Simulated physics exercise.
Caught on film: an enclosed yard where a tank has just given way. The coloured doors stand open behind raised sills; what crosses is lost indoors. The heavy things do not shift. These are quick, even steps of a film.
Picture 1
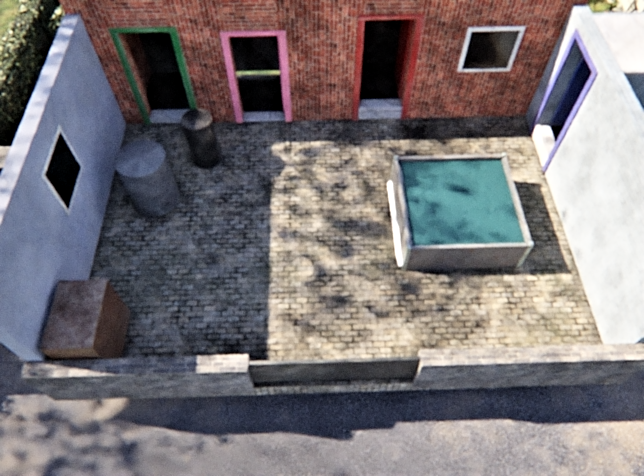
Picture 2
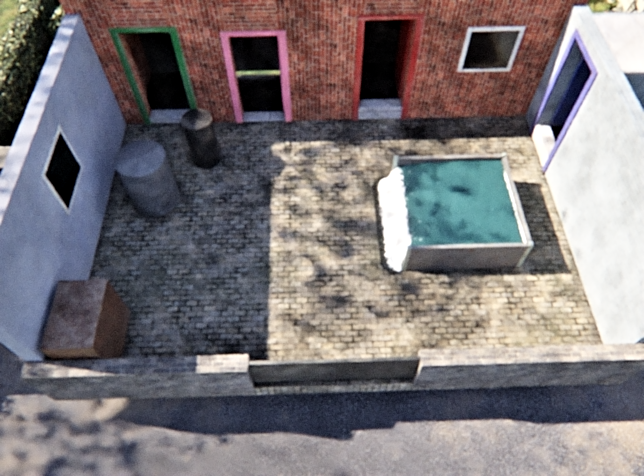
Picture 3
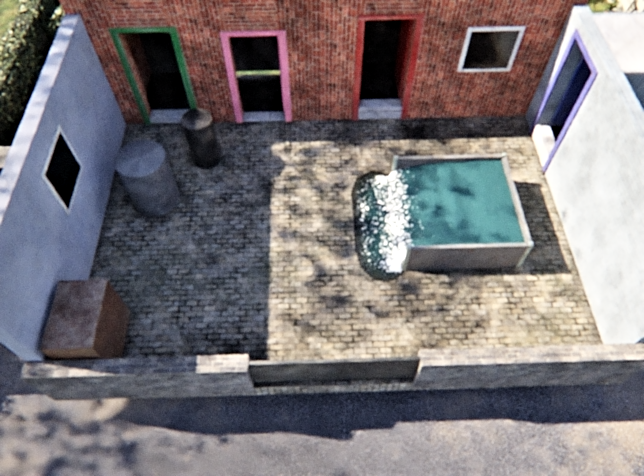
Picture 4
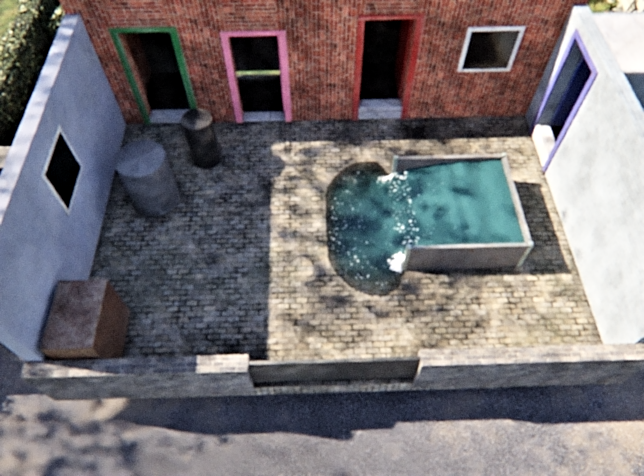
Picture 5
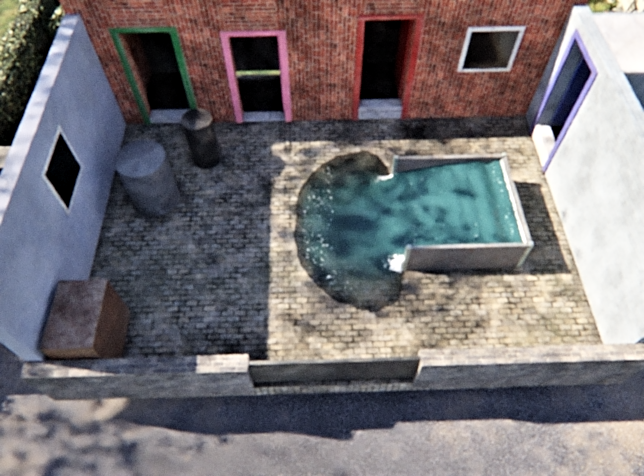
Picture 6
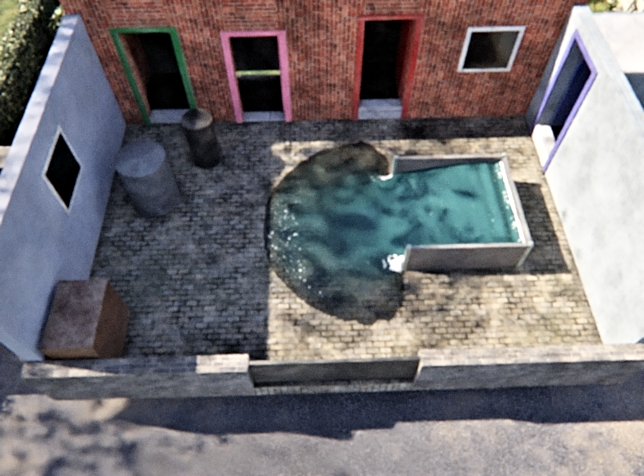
Teal water burst from the left side of a raised tank in a walled brick yard, foaming at first, then spread left across the paving in a widening rounded pool.
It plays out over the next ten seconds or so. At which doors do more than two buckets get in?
The green door stays under that; the pink door takes more than that; the blue door stays under that; the red door stays under that.
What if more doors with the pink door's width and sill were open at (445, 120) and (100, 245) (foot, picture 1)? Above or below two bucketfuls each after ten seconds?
In that order: Takes less, lets more in.
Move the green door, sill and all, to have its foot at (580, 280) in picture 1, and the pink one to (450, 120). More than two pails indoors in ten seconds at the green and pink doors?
The green door takes less; the pink door is under.
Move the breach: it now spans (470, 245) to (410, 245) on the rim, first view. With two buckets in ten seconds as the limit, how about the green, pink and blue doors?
Then: The green door takes less, the pink door holds, the blue door holds.
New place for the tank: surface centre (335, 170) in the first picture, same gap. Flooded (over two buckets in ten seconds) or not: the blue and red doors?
One by one: The blue one takes less; the red one takes less.
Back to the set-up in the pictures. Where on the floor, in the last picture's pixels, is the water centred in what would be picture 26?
Close to (254, 234).
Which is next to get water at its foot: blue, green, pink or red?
First comes the door marked pink.
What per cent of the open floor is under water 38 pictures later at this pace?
Close to 65 %.
A moment on, water covers 40 % of the floor; the green door not reached, the pink door not reached, the blue door not reached, the red door not reached.
Next, water covers 55 % of the floor; the green door not reached, the pink door wet at the sill, nothing in, the blue door not reached, the red door not reached.
Then, water covers 60 % of the floor; the green door wet at the sill, nothing in, the pink door under two buckets in, the blue door not reached, the red door not reached.
Later, water covers 65 % of the floor; the green door under two buckets in, the pink door over two buckets in, the blue door not reached, the red door wet at the sill, nothing in.
In the end, water covers 95 % of the floor; the green door under two buckets in, the pink door over two buckets in, the blue door not reached, the red door wet at the sill, nothing in.
